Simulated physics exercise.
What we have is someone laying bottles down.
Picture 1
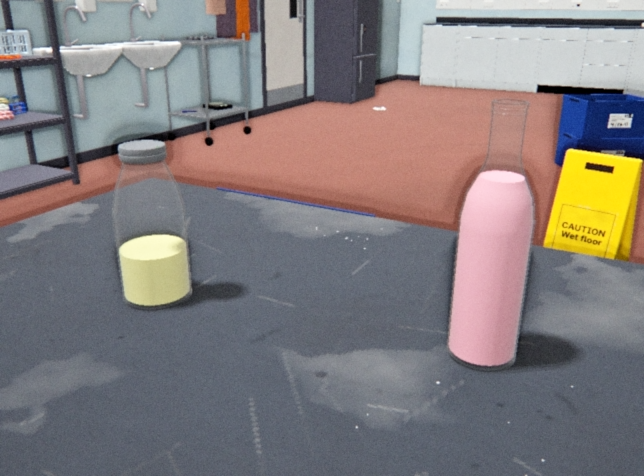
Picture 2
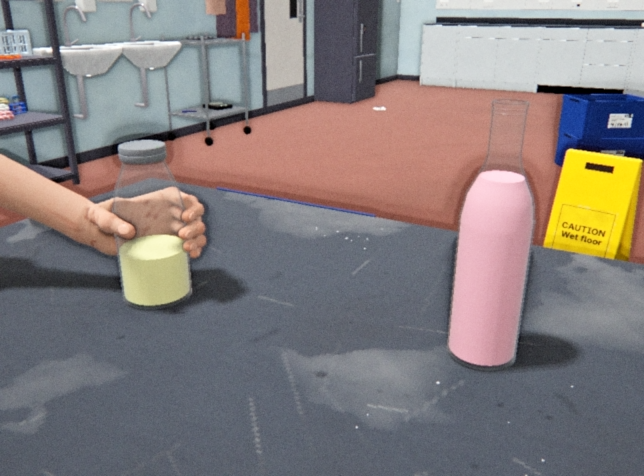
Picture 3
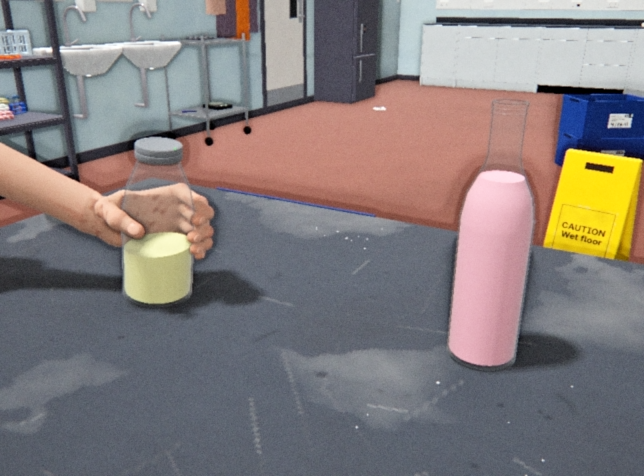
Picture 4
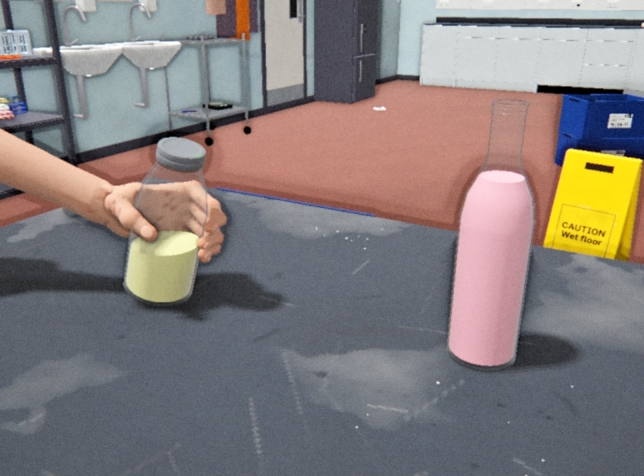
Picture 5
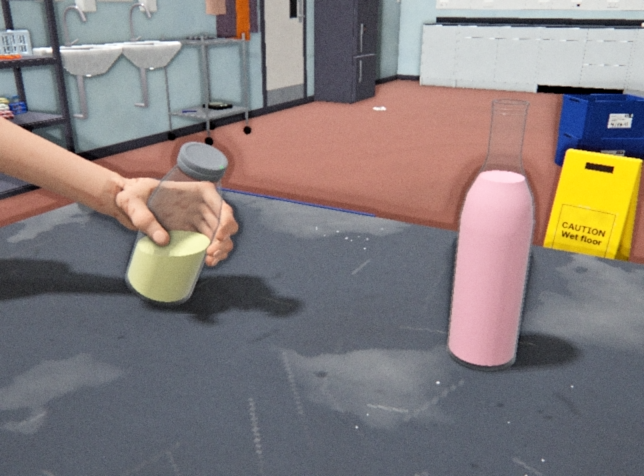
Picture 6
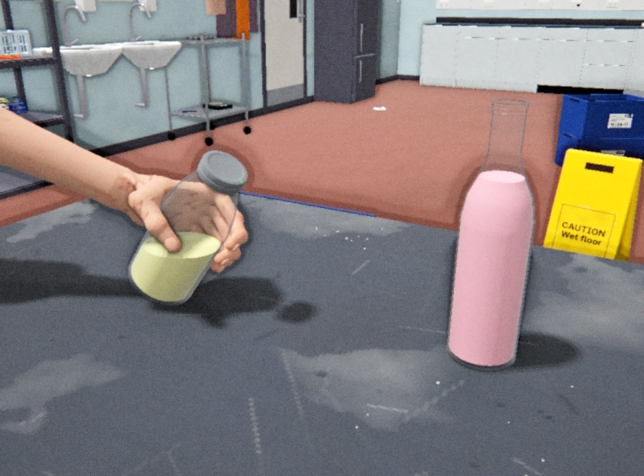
A hand reached in from the left, gripped the capped bottle of pale yellow liquid and gradually leaned it over to the right, while the taller open bottle of pink liquid stood still.
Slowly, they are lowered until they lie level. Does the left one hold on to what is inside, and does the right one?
Left bottle: Yes; right bottle: No.
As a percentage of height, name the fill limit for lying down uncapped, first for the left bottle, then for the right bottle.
Around 16 percent, then around 20 percent.
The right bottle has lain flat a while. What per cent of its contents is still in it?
Residual share: About 30 per cent.
Next, the left bottle is nearly down; left bottle, dry at the neck.
After that, the left bottle lies flat; left bottle, dry at the neck.
Finally, both lie flat; left bottle, dry at the neck; right bottle, some has come out.
